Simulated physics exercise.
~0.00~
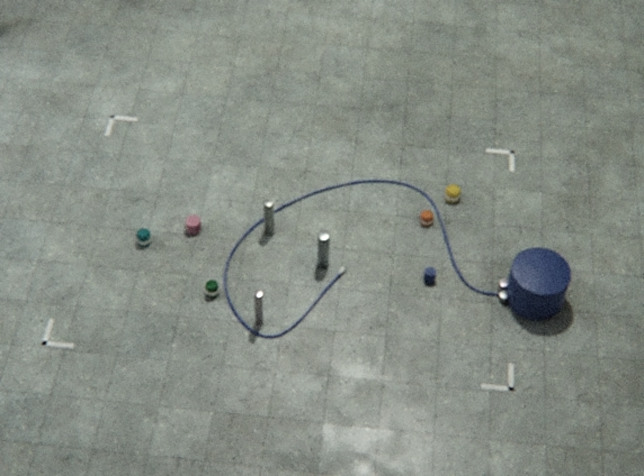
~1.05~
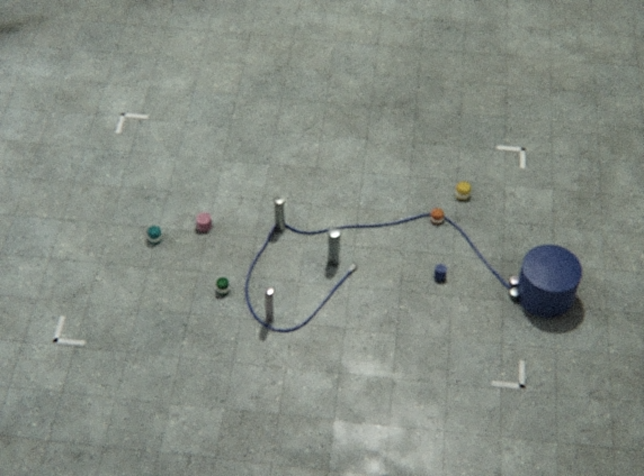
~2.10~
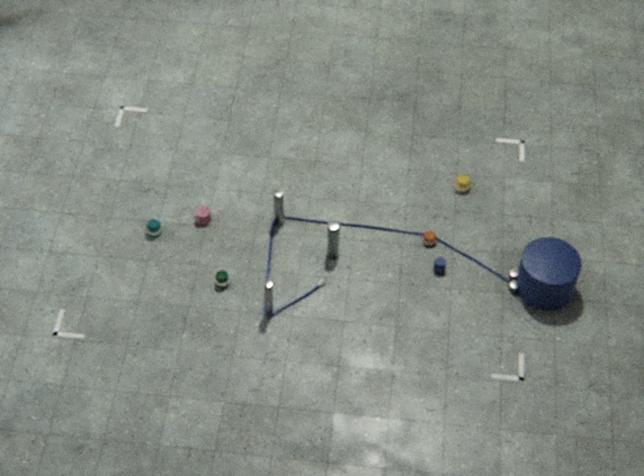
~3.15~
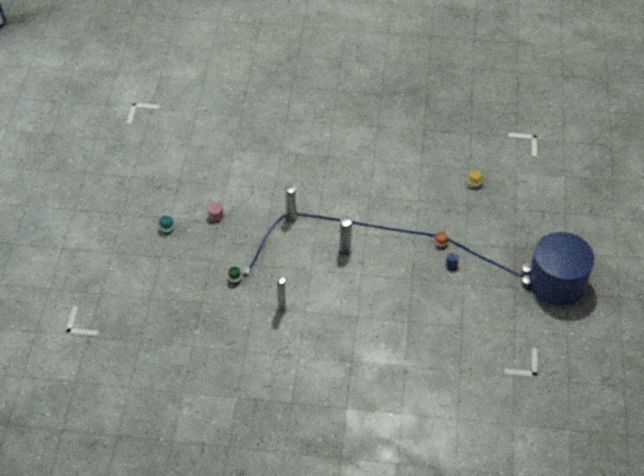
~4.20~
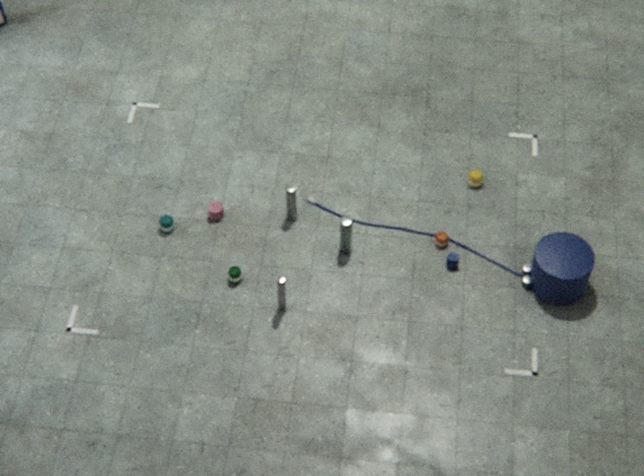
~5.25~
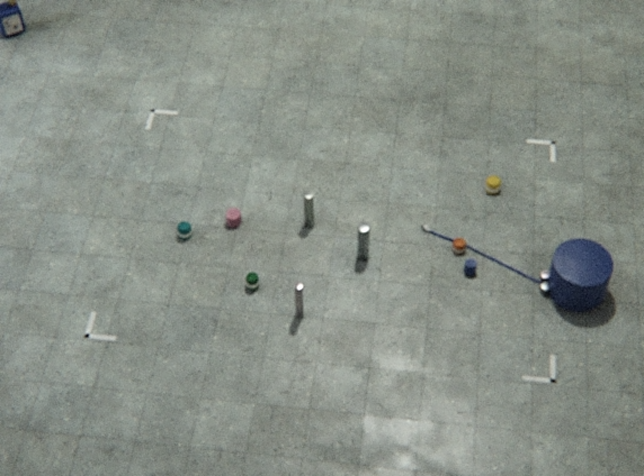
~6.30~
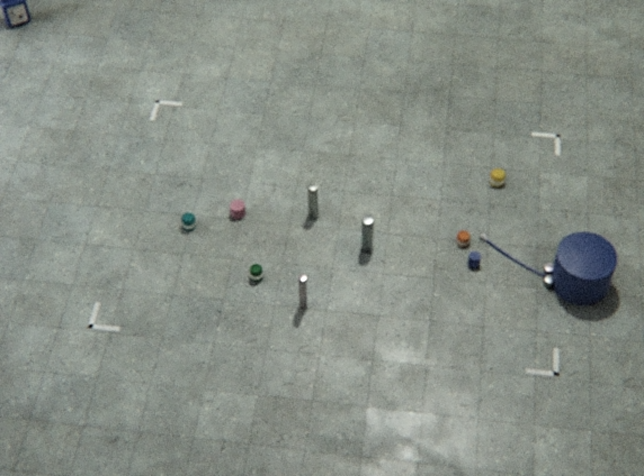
On a grey tiled floor, a blue reel drawing in its lead around metal posts, nudging an orange jar, a short end left out.
